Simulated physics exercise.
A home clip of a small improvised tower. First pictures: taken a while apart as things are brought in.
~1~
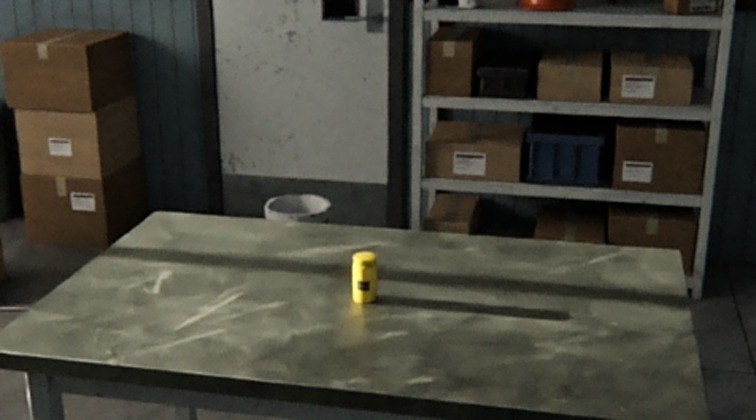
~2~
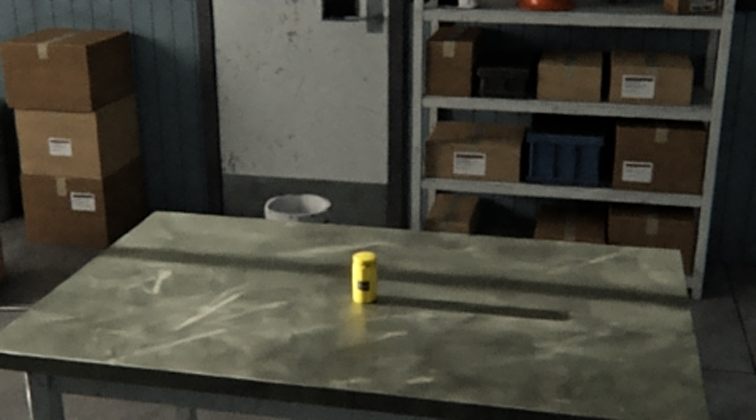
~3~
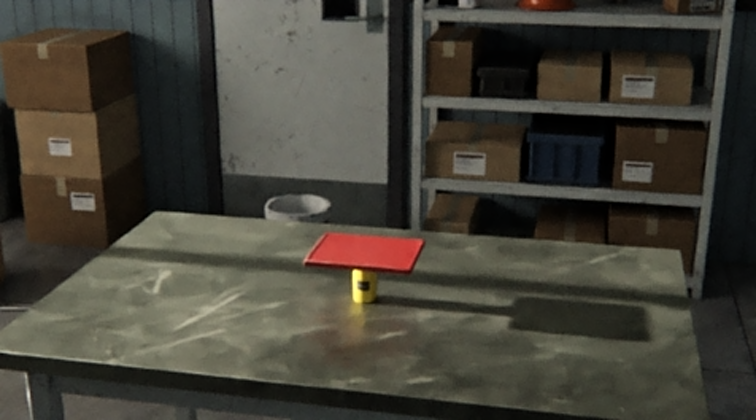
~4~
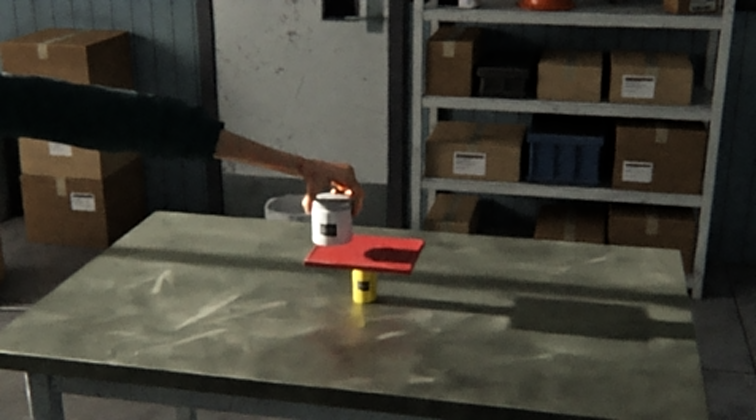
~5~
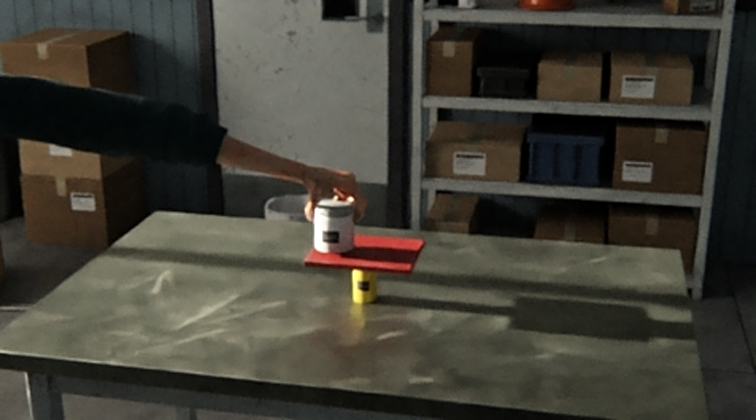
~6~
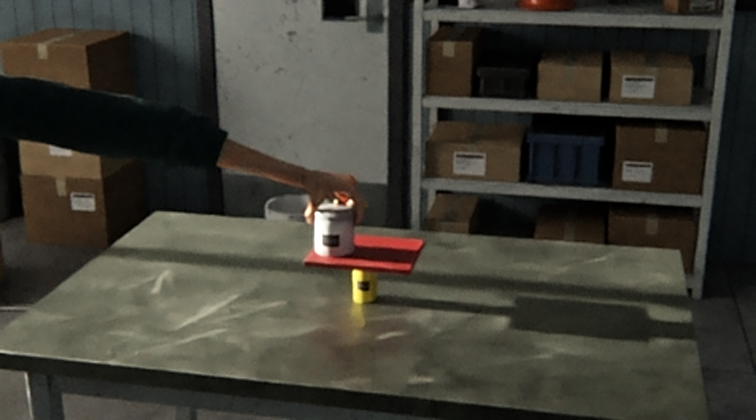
At first, a small yellow container stands alone on a worn table in a storage room, and then a flat red lid lies across its top. An arm reaches in from the left with a white jar, lowers it slightly onto the lid's left side, and keeps hold of it.
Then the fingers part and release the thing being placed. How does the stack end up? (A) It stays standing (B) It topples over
B, it topples over.
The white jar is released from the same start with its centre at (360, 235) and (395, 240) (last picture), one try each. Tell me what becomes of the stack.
Result one: The stack stands. Result two: The stack falls.
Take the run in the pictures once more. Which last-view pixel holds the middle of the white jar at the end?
Near (257, 292).
Then, 0.40 s past the last view, white jar now fallen; red lid rocked 62° from its first pose.
Then, 0.50 s past the last view, red lid rocked 75° from its first pose.
Then, 0.80 s past the last view, red lid rocked 45° from its first pose; yellow shaker rocked 5° from its first pose.
Then, 1.00 s past the last view, red lid now fallen; yellow shaker displaced about its own width.
Finally, fallen, red lid and white jar; moved from the start, yellow shaker. Final places as the last picture's camera would see them, white jar near (257, 291). The stack loses its balance.
